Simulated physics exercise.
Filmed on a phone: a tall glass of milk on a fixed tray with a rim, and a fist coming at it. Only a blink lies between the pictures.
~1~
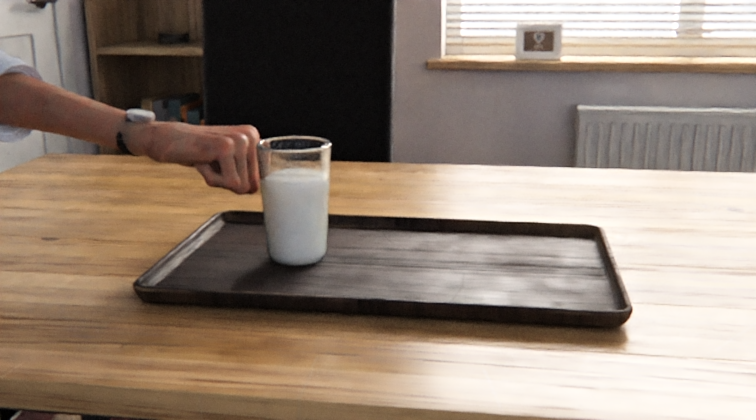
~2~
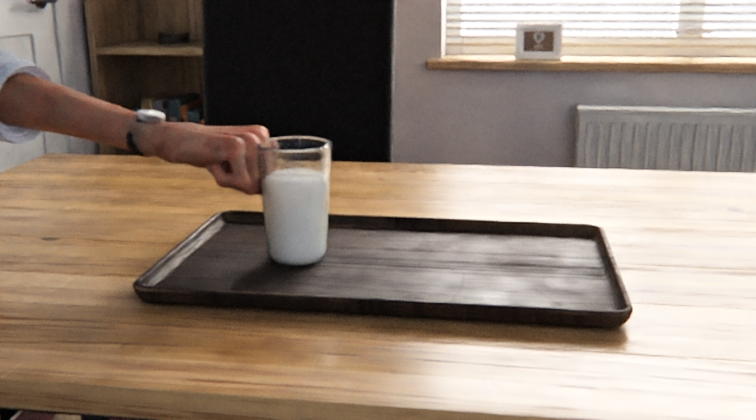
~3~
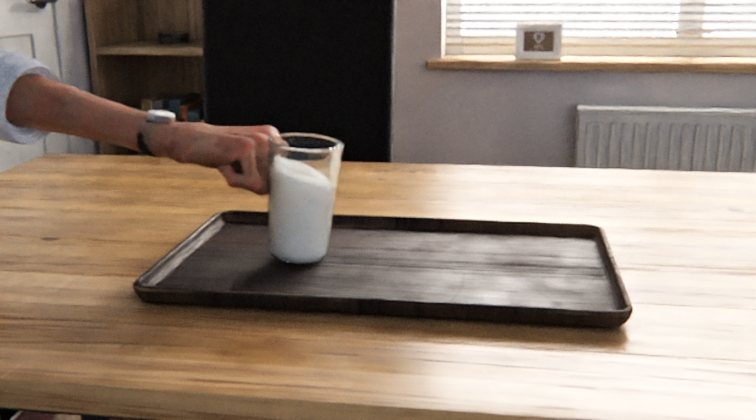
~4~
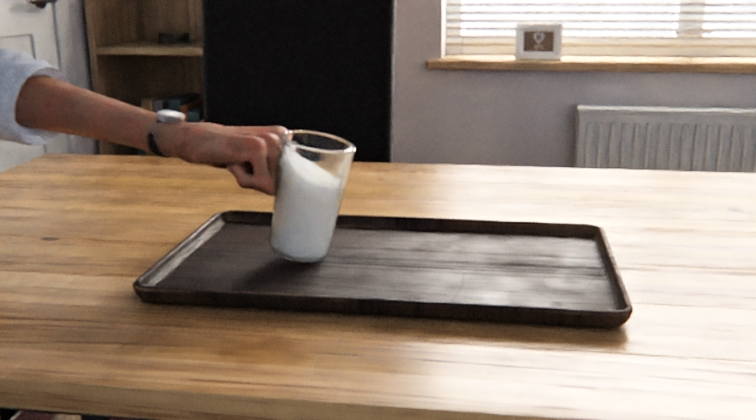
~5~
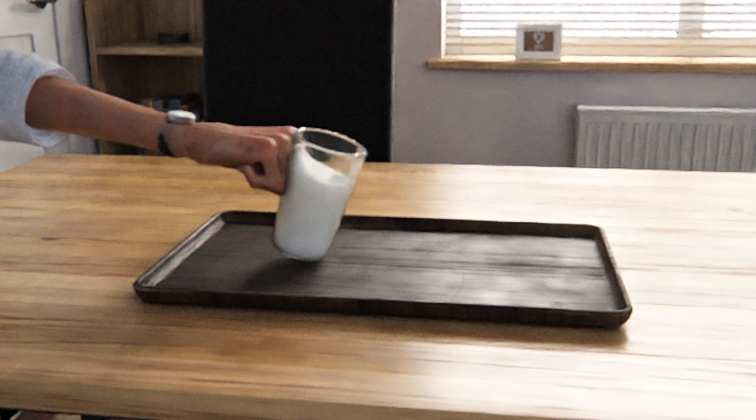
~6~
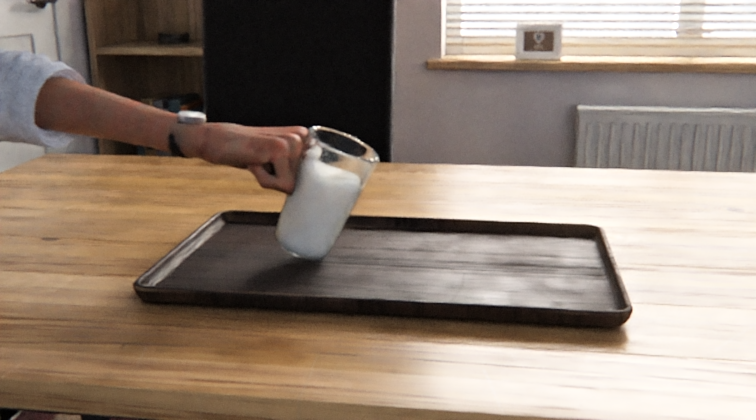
A fist reaches in from the left and presses against the upper side of a glass of milk standing upright on a dark tray on a wooden table. The glass then leans to the right, gradually at first and then further, as the hand follows and the milk shifts inside.
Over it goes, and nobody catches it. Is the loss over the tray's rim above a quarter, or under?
After the fall more than a quarter leaves the tray.
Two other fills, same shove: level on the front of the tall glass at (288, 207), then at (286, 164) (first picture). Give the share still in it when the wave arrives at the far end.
First some 50, then 55 per cent.
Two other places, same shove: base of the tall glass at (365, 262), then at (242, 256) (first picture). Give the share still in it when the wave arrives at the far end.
First some 75, then 45 per cent.
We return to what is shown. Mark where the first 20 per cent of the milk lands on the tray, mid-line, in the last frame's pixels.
Roughly at (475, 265).
A moment on, the tall glass is falling and 99 per cent is in the glass, 0 on the tray and 1 above or beyond its rim.
Next, the tall glass lies on its side and 69 per cent is in the glass, 12 on the tray and 19 above or beyond its rim.
Then the tall glass lies on its side and 37 per cent is in the glass, 47 on the tray and 16 above or beyond its rim.
Later the tall glass lies on its side and 19 per cent is in the glass, 39 on the tray and 42 above or beyond its rim.
In the end 60 per cent is held by tray and glass, 40 is off the tray.
